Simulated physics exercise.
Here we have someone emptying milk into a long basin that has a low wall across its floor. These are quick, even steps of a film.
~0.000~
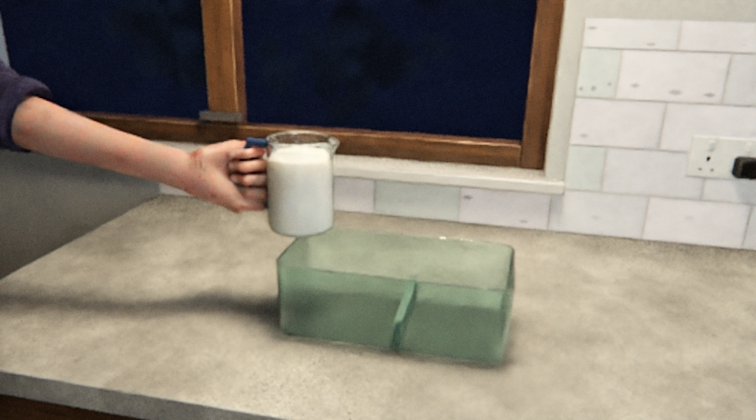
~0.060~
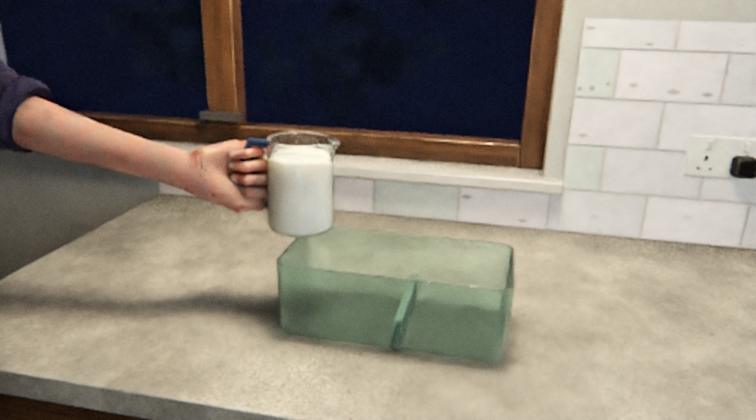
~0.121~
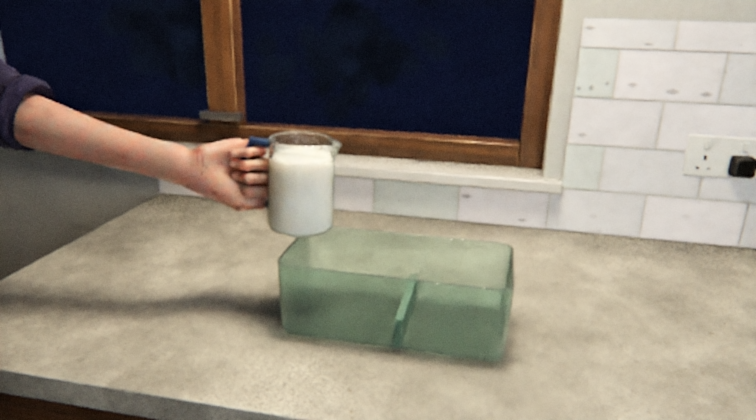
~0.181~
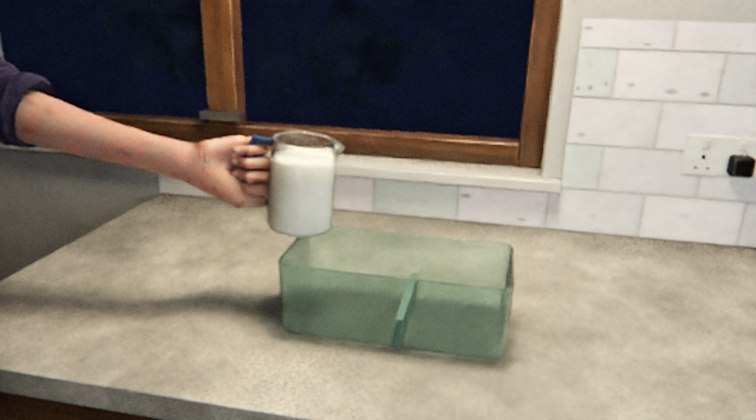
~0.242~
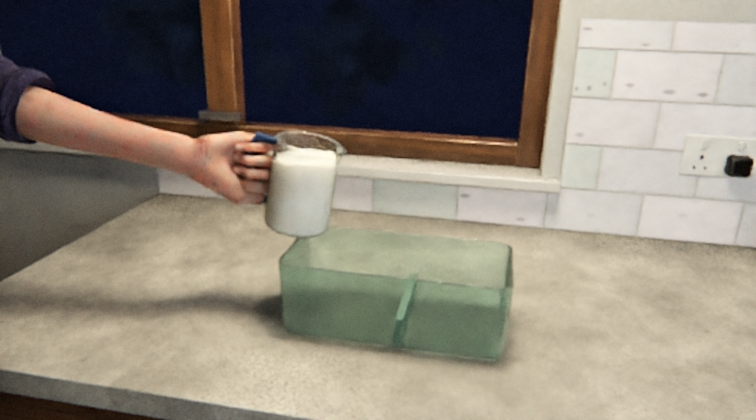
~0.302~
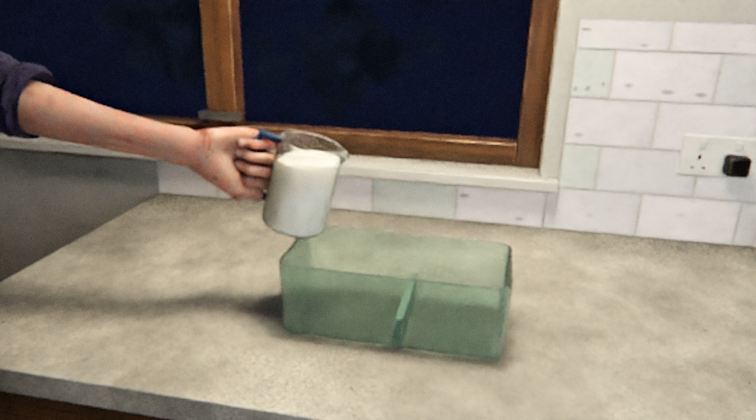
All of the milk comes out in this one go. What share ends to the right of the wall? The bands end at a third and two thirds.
In the end not even a third is right of the wall.
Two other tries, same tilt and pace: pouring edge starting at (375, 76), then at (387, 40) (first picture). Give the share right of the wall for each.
In turn 90 and 85 in a hundred.
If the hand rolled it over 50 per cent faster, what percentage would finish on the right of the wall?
Some 5 per cent.
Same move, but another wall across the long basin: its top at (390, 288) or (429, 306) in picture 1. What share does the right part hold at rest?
About 45 and 10 per cent.
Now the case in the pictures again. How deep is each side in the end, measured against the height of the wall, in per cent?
Left: 60 %. Right: 0 %.
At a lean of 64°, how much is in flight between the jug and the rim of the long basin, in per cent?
It comes to 10 per cent or so.
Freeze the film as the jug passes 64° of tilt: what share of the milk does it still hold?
Close to 90 per cent.
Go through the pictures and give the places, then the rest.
It leans 0°; its right rim is at (339, 143); the milk meets the walls at (273, 152) and (331, 156); the long basin's rim runs from (293, 244) to (514, 268); the wall's top is at (407, 297), in the first picture.
It leans 1°; its right rim is at (339, 143); the milk meets the walls at (273, 152) and (332, 157), in the second picture.
It leans 2°; its right rim is at (341, 145); the milk meets the walls at (275, 152) and (333, 157), in the third picture.
It leans 5°; its right rim is at (343, 148); the milk meets the walls at (277, 153) and (335, 158), in the fourth picture.
It leans 9°; its right rim is at (346, 152); the milk meets the walls at (278, 154) and (337, 158), in the fifth picture.
It leans 14°; its right rim is at (349, 156); the milk meets the walls at (280, 158) and (340, 160), in the sixth picture.
A moment on, the jug is tipped part way and 89 per cent is still to pour, 3 is left of the wall and 0 right of it.
Next, the jug is tipped on its side and 47 per cent is still to pour, 37 is left of the wall and 2 right of it.
Then the jug is tipped on its side and 11 per cent is still to pour, 81 is left of the wall and 3 right of it.
Later the jug is tipped on its side and 2 per cent is still to pour, 93 is left of the wall and 4 right of it.
In the end 95 per cent lies left of the wall, 4 right of it and 1 outside.
